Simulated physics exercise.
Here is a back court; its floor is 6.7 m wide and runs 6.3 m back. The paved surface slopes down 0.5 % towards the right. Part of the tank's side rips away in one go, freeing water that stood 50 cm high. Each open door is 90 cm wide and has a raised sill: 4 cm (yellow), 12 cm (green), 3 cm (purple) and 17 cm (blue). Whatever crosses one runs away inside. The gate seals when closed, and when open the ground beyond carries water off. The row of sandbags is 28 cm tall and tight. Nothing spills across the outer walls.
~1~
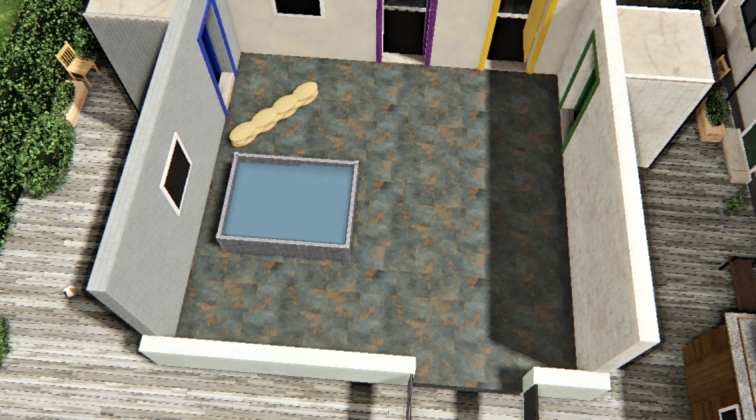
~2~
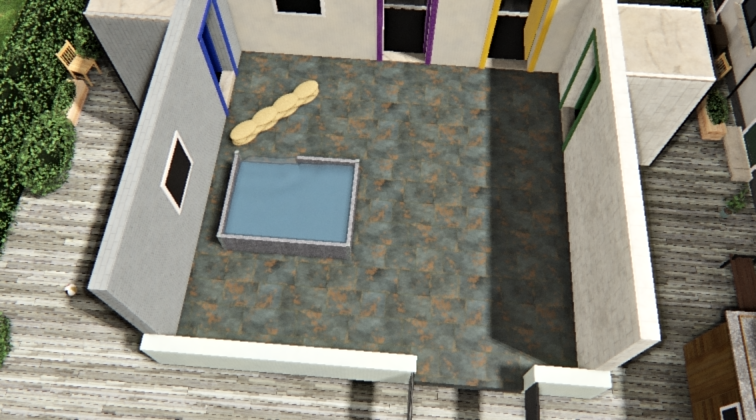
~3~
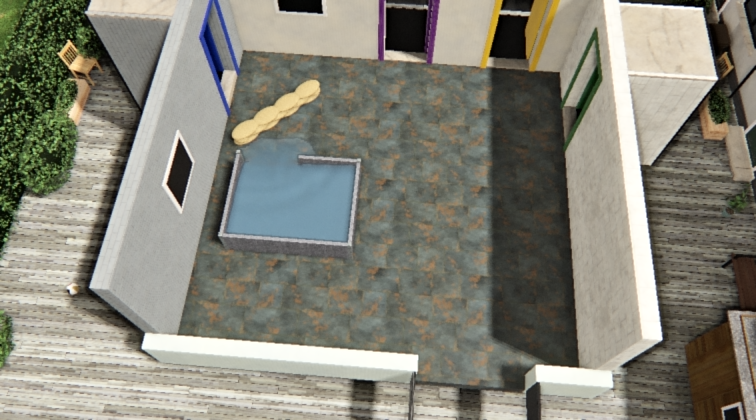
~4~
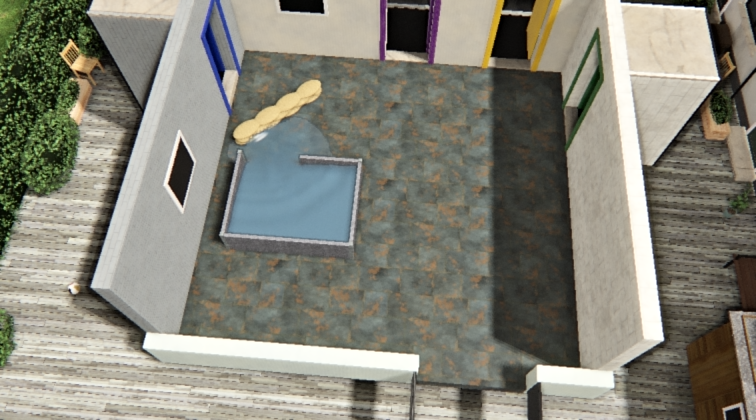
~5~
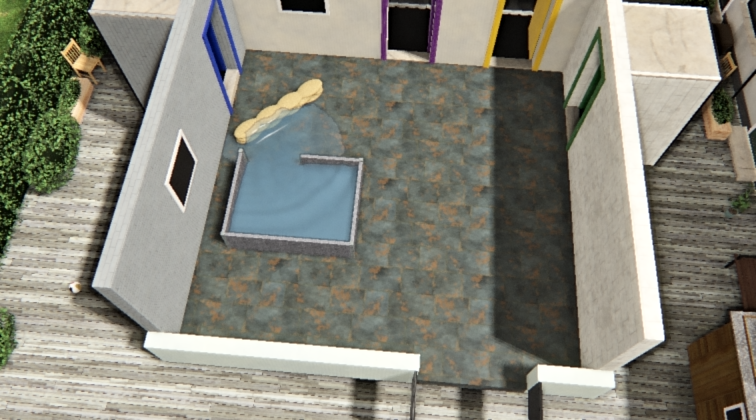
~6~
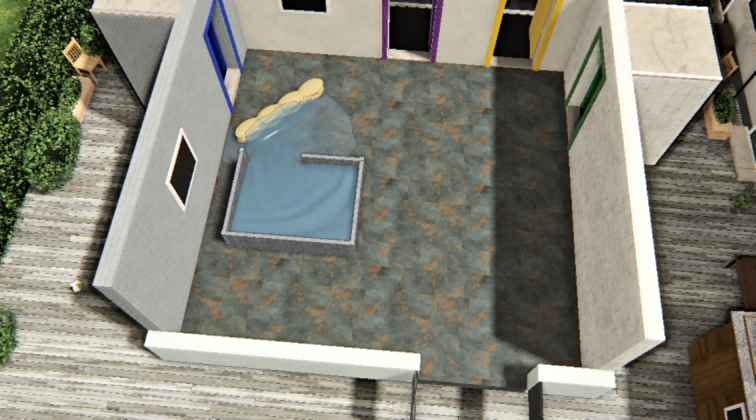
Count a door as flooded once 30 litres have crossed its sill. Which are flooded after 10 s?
Within that time: At the yellow door it exceeds the limit; at the green door it does not reach the limit; at the purple door it passes the limit; at the blue door it does not reach the limit.
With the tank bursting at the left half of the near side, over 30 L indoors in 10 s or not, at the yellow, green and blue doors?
Against that limit: Yellow under, green under, blue below.
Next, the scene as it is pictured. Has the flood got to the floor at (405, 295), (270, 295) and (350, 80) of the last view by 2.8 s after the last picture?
In that order: Not reached, dry, flooded.
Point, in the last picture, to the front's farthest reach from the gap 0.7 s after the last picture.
Near (374, 59).
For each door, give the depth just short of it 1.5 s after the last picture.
Depths in cm: Yellow 0, green 0, purple 11, blue 4.
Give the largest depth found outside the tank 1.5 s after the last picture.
About 32 cm.
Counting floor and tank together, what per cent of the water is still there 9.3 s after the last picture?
Some 88 per cent remains.
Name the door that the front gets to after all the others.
It is the green one.
Then, 0.7 s after the last picture water covers 10 % of the floor and is deepest (39 cm) near (264, 138); yellow door not reached, green door not reached, purple door not reached, blue door not reached.
Then, 1.5 s after the last picture water covers 25 % of the floor and is deepest (32 cm) near (264, 138); yellow door not reached, green door not reached, purple door 11 cm at the sill, 15 L in, blue door 4 cm at the sill, 0 L in.
Then, 2.8 s after the last picture water covers 45 % of the floor and is deepest (24 cm) near (563, 80); yellow door 7 cm at the sill, 1 L in, green door not reached, purple door 9 cm at the sill, 57 L in, blue door 2 cm at the sill, 0 L in.
Then, 5.3 s after the last picture water covers 60 % of the floor and is deepest (14 cm) near (555, 86); yellow door 8 cm at the sill, 13 L in, green door 11 cm at the sill, 3 L in, purple door 7 cm at the sill, 103 L in, blue door 2 cm at the sill, 0 L in.
Then, 9.3 s after the last picture water covers 85 % of the floor and is deepest (10 cm) near (563, 73); yellow door 7 cm at the sill, 51 L in, green door 8 cm at the sill, 3 L in, purple door 4 cm at the sill, 125 L in, blue door 4 cm at the sill, 0 L in.
